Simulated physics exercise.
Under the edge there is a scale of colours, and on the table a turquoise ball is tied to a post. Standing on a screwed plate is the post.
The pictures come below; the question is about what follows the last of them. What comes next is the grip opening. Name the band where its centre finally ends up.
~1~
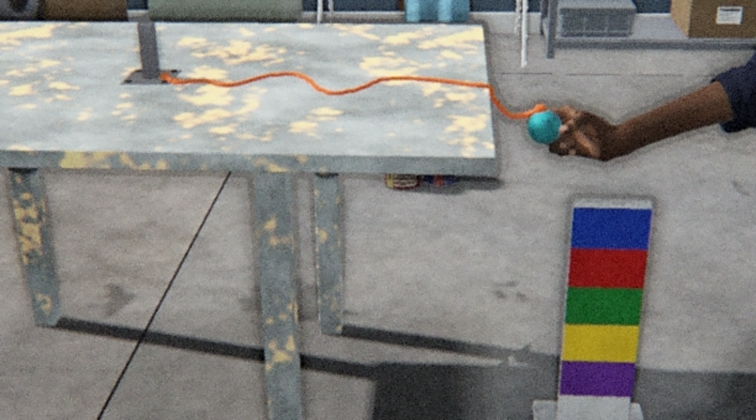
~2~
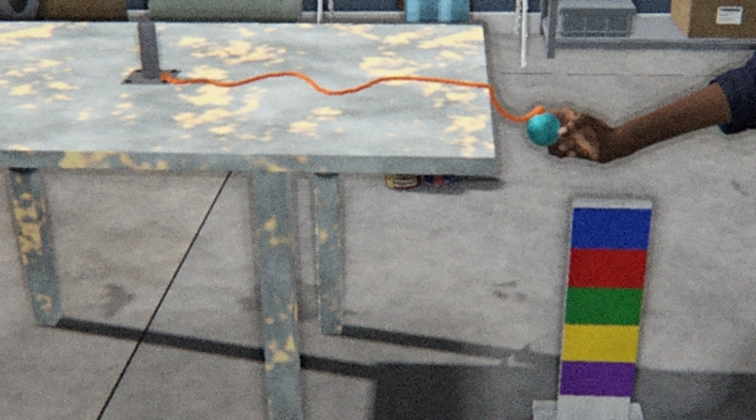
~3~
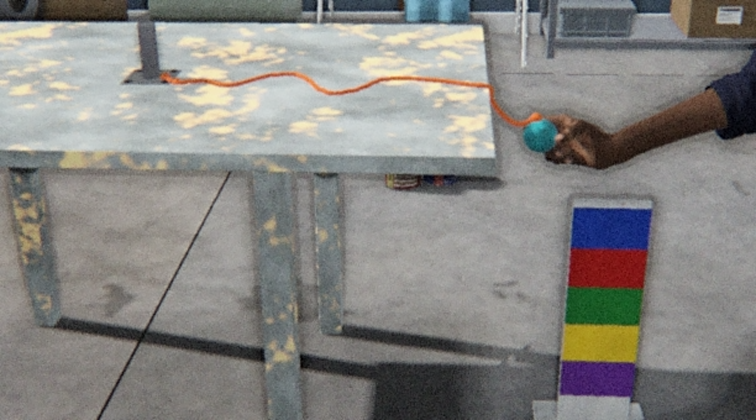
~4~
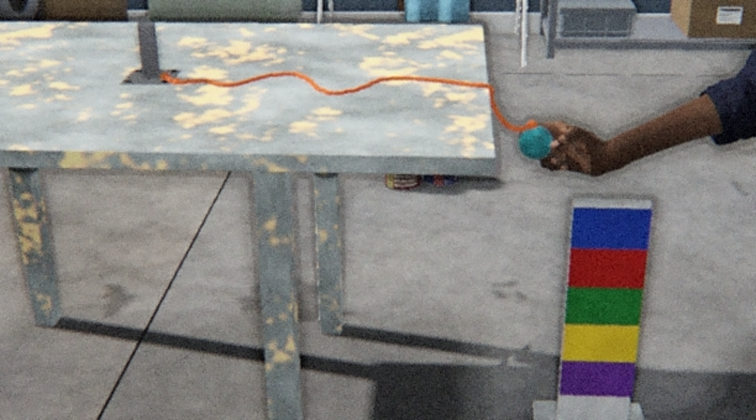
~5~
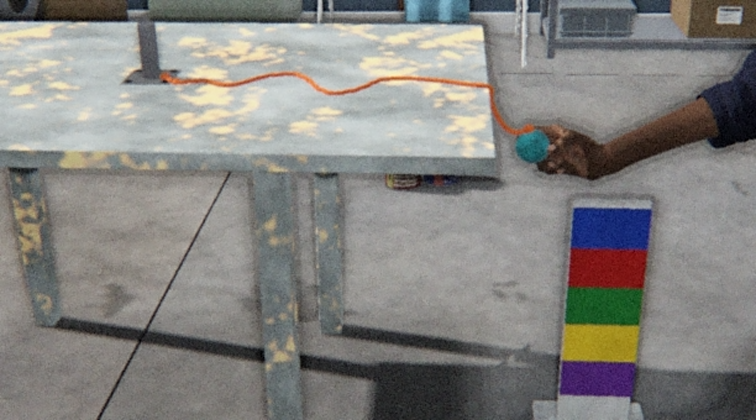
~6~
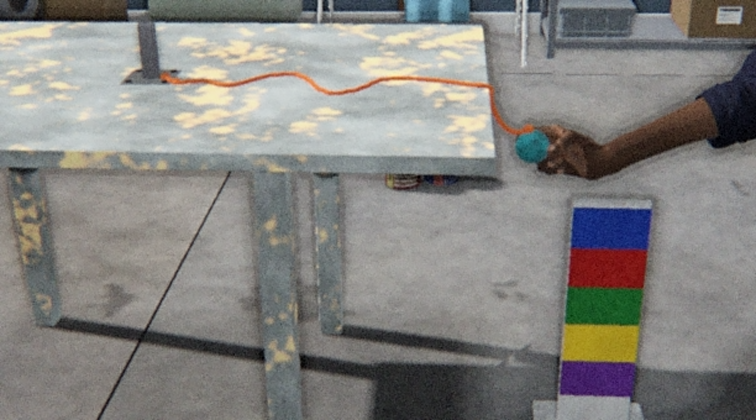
Its centre finishes at the red band.
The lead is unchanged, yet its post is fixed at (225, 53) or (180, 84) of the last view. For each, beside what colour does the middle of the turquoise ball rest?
Result 1: Green. Result 2: Green.
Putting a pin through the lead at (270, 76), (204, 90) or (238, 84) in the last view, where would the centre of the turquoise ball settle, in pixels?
Readings in order - (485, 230), (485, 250), (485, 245).
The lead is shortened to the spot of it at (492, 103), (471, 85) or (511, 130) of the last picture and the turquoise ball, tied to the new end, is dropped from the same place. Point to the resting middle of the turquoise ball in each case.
Cut 1: About (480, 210). Cut 2: About (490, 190). Cut 3: About (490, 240).
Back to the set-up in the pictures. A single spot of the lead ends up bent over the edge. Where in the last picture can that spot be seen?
(393, 79), approximately.
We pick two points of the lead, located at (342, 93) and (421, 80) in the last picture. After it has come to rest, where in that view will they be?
Point one to (420, 84), point two to (489, 120).
Soon after, ball near (517, 242); level with blue.
After that, ball near (461, 261); level with red.
In the end, ball near (486, 264); level with red. Its middle rests at the red band.
